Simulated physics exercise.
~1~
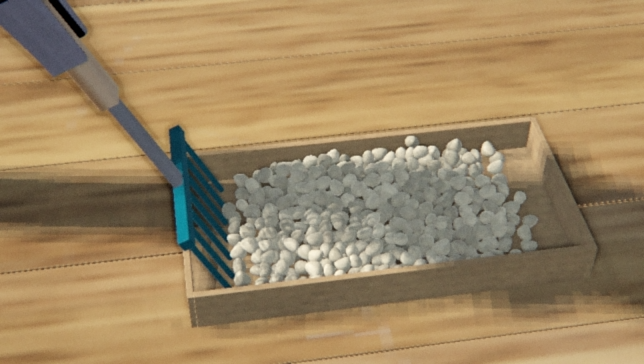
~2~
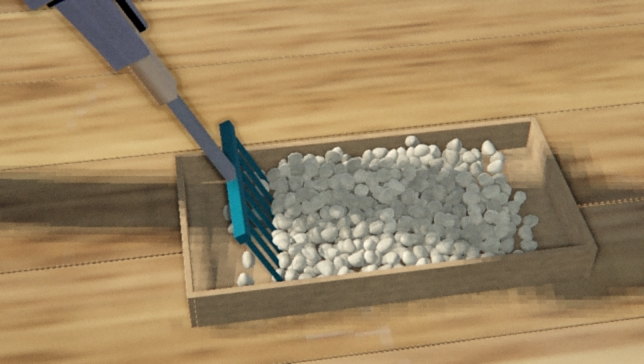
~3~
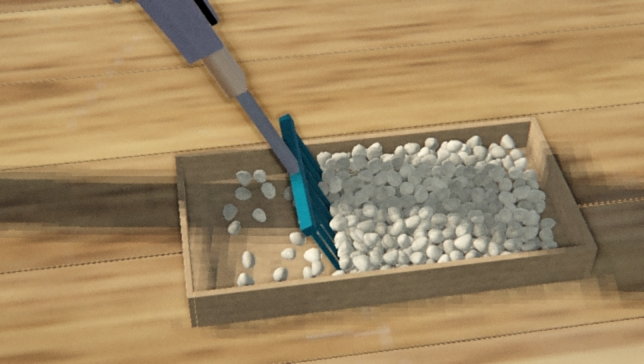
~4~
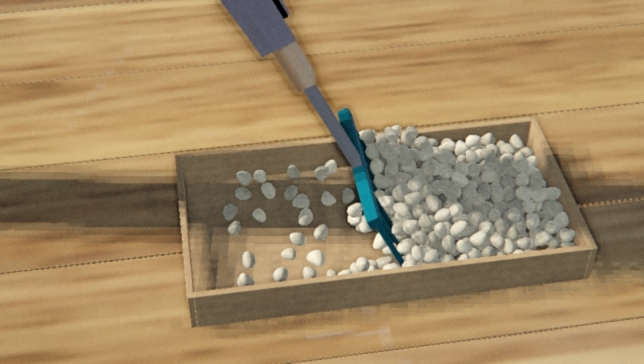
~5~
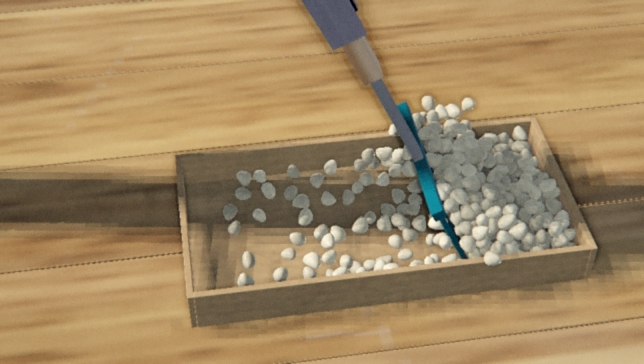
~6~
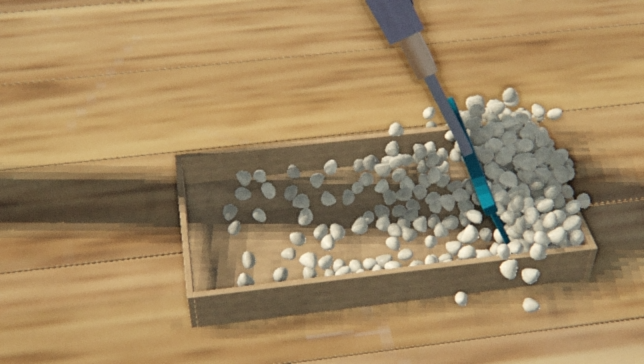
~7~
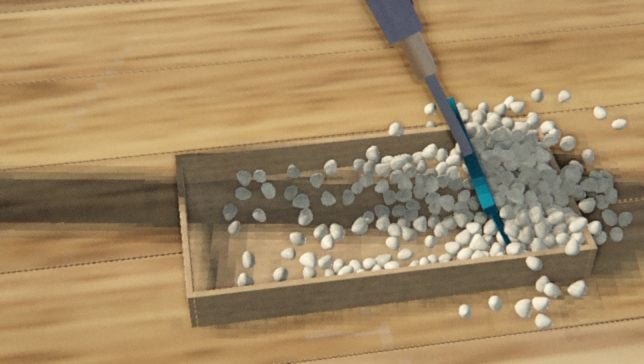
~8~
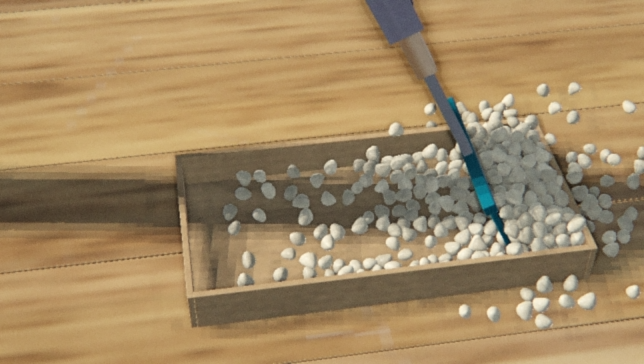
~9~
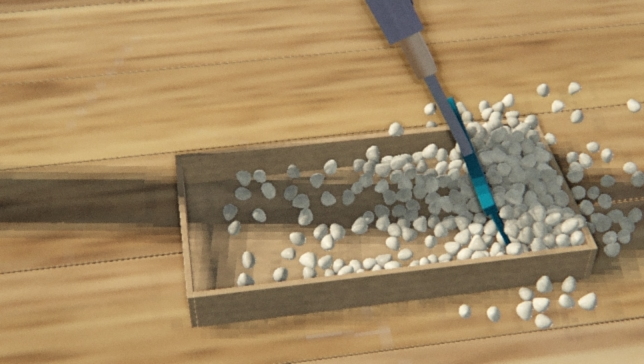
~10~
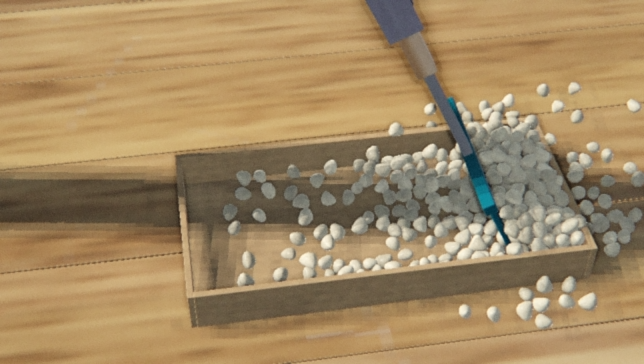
At first, a teal rake held by a gray arm stands at the left end of a shallow wooden tray filled with pale, bean-like pieces. The rake sweeps right, pushing the load ahead of it while a few pieces slip behind and stay scattered on the tray floor. The pieces bunch into a steep heap against the right end as more trail behind the tool. Then the rake halts short of the far wall, and pieces spill over the rim onto the wooden table. Finally everything lies still, with most pieces in the tray and the rake resting in the heap.
